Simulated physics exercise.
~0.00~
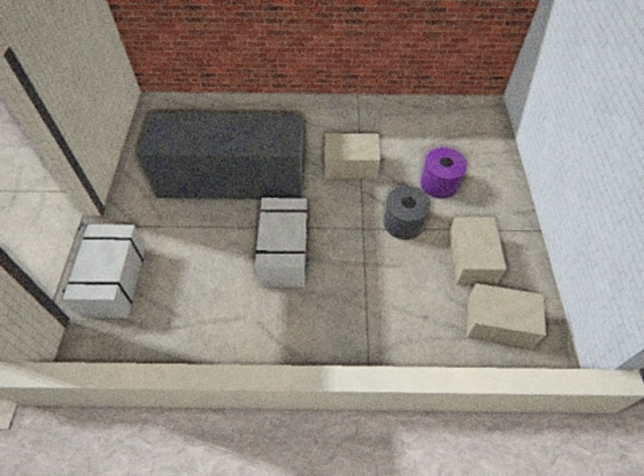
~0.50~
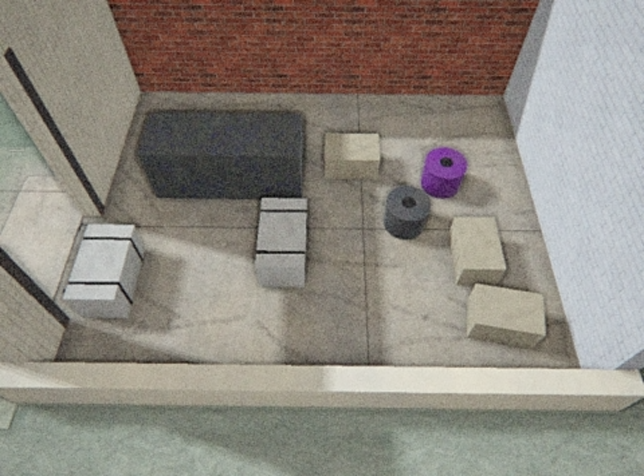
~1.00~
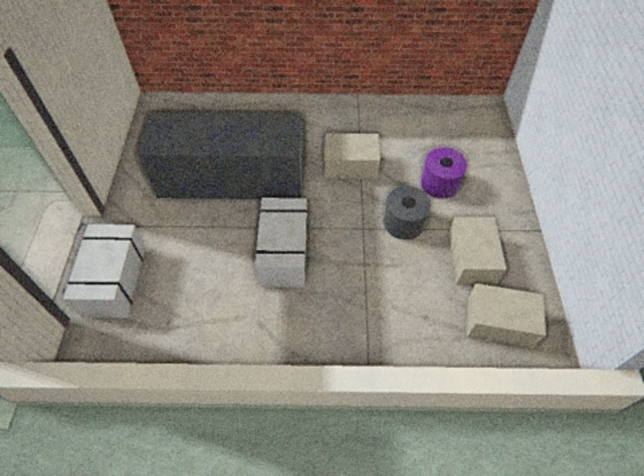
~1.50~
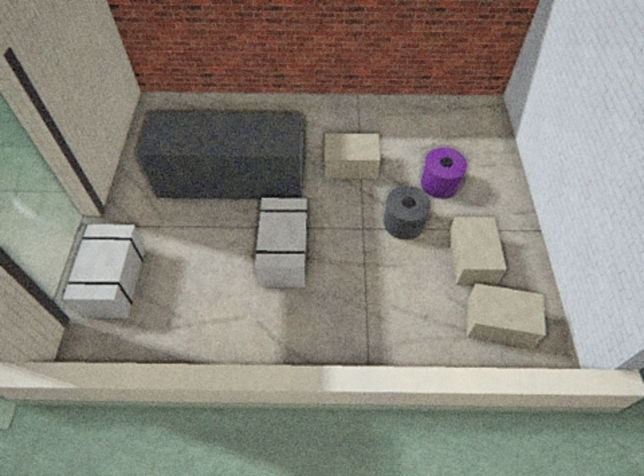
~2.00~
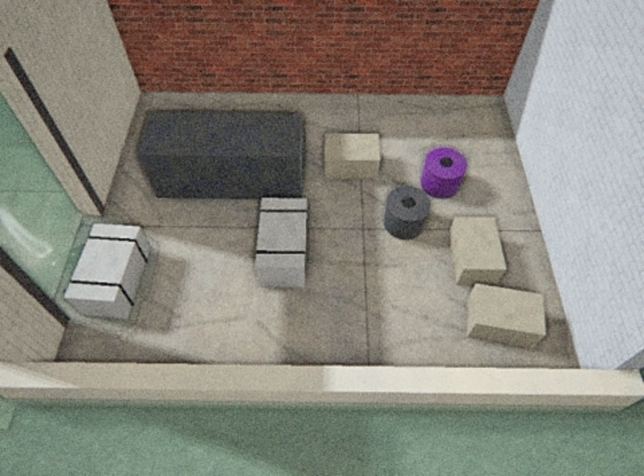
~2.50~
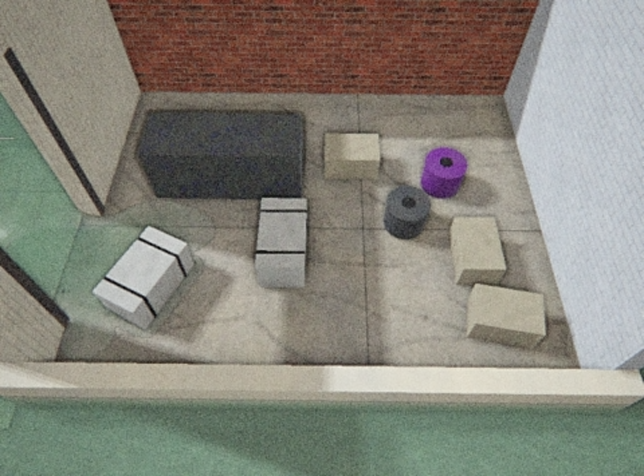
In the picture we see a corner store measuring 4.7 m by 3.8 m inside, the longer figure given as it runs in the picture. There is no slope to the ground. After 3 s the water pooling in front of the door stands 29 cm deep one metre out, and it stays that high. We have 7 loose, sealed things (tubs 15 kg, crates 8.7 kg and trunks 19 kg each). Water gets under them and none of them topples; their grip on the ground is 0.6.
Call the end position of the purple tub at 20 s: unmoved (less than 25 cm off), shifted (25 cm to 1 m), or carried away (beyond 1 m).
Shifted.
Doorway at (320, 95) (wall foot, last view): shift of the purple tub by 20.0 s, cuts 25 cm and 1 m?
With that change, the purple tub makes a small move.
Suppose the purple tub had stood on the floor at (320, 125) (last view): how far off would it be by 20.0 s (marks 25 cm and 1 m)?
Here it heads a good way off.
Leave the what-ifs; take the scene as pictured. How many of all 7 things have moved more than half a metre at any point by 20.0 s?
7 in all.
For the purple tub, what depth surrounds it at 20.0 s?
Roughly 24 cm.
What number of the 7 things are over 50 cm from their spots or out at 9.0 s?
By then the count is 6.
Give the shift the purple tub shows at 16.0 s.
Around 50 centimetres.
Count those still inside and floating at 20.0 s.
I count 7.
After 4.0 s the purple tub is near (446, 163), 0.0 m from its start, aground; 0 afloat.
After 9.0 s the purple tub is near (407, 84), 1.2 m from its start, afloat; 7 afloat.
After 16.0 s the purple tub is near (398, 162), 0.5 m from its start, afloat; 7 afloat.
After 20.0 s the purple tub is near (398, 179), 0.7 m from its start, afloat; 7 afloat.
